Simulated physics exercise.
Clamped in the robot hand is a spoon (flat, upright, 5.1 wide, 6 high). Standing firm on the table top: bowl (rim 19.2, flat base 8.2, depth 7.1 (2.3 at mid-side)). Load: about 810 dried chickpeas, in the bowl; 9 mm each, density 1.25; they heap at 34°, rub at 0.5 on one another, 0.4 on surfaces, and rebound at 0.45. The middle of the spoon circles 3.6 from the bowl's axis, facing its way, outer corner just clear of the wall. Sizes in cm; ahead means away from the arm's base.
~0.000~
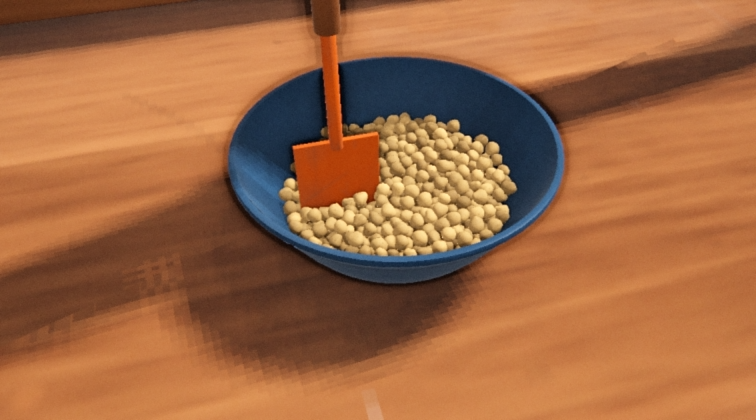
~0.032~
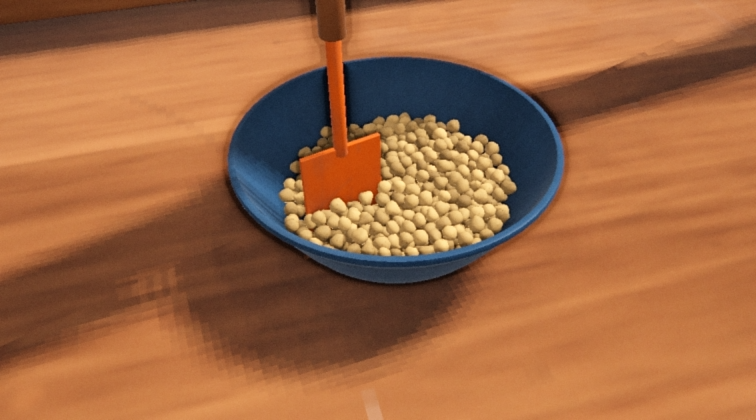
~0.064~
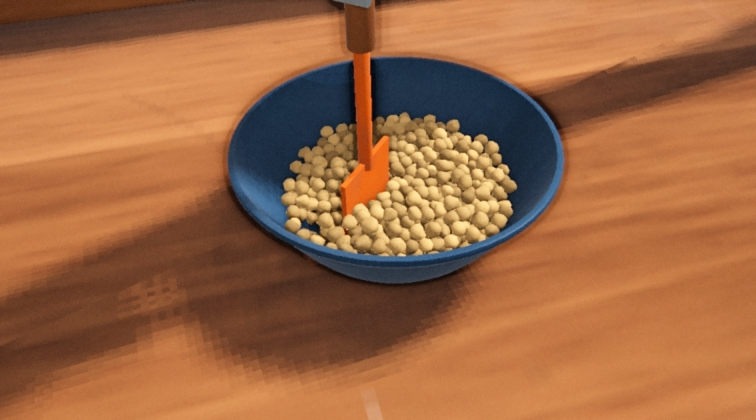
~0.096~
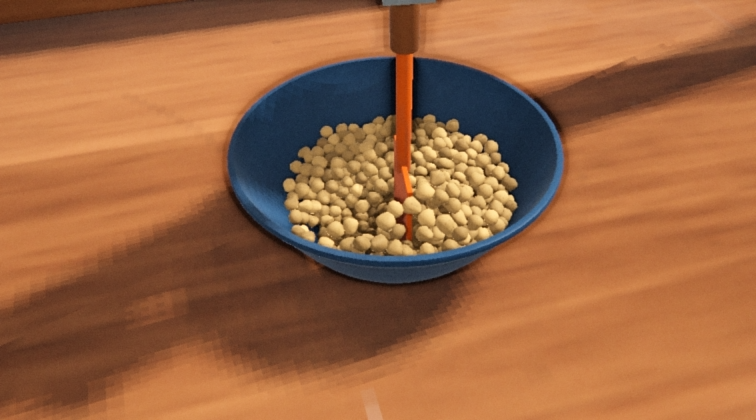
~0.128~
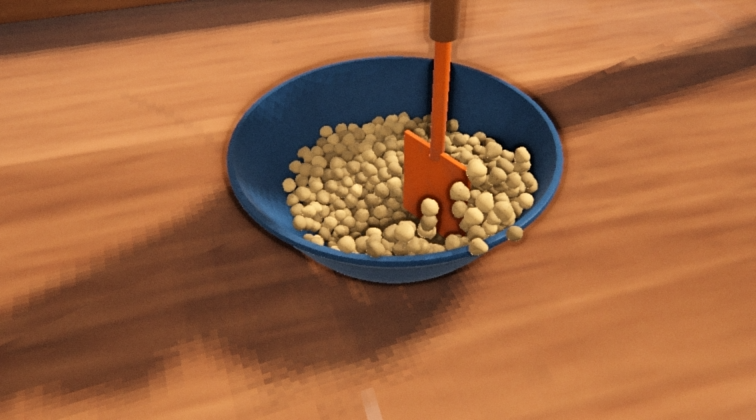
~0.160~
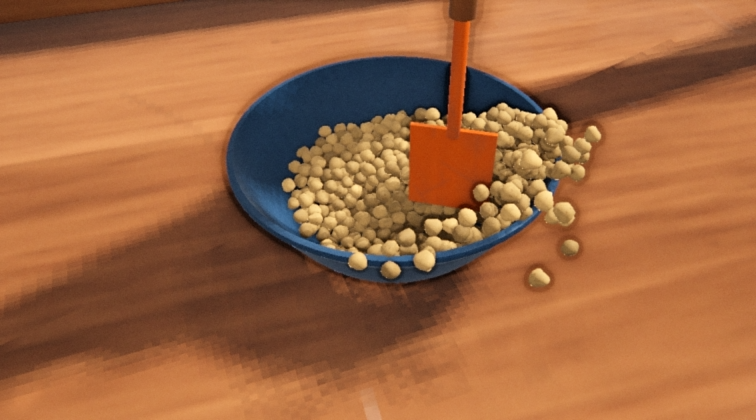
An orange flat-bladed spoon with a brown handle stands upright in a blue bowl heaped with pale tan chickpeas, seen from above at an angle on a wood-grained table top crossed by dark shadows. The blade begins at the left of the heap, its broad face showing. It sweeps rightward, turning edge-on then broad again, pushing chickpeas against and over the right and front rim while the camera stays still.
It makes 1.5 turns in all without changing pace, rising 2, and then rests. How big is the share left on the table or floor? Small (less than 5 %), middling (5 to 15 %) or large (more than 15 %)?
Share on the table or floor: Large (more than 15 %).
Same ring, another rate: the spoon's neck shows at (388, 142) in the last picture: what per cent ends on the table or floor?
About 0 per cent.
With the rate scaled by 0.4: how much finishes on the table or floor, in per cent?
About 0 per cent.
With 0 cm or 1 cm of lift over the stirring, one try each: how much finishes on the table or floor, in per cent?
Some 45 and 35 per cent.
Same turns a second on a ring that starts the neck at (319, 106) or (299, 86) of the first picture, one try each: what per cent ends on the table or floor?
Some 20 and 0 per cent.
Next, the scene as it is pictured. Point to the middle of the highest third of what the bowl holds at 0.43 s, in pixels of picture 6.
At about (375, 206).
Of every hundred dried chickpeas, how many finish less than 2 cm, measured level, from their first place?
About 30 per cent.
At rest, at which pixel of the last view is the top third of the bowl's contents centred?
Near (400, 195).
By 0.30 s, 298° round, highest piece 12 above the table; 662 in the bowl, 35 on the table or floor, 109 in flight or on the tool.
By 0.43 s, 85° round, highest piece 10 above the table; 598 in the bowl, 159 on the table or floor, 49 in flight or on the tool.
By 0.70 s, 180° round, highest piece 6 above the table; 590 in the bowl, 216 on the table or floor.
By 1.40 s, 180° round, highest piece 6 above the table; 590 in the bowl, 216 on the table or floor.
Final count, 590 in the bowl, 216 on the table or floor. That is 27 % on the table or floor.
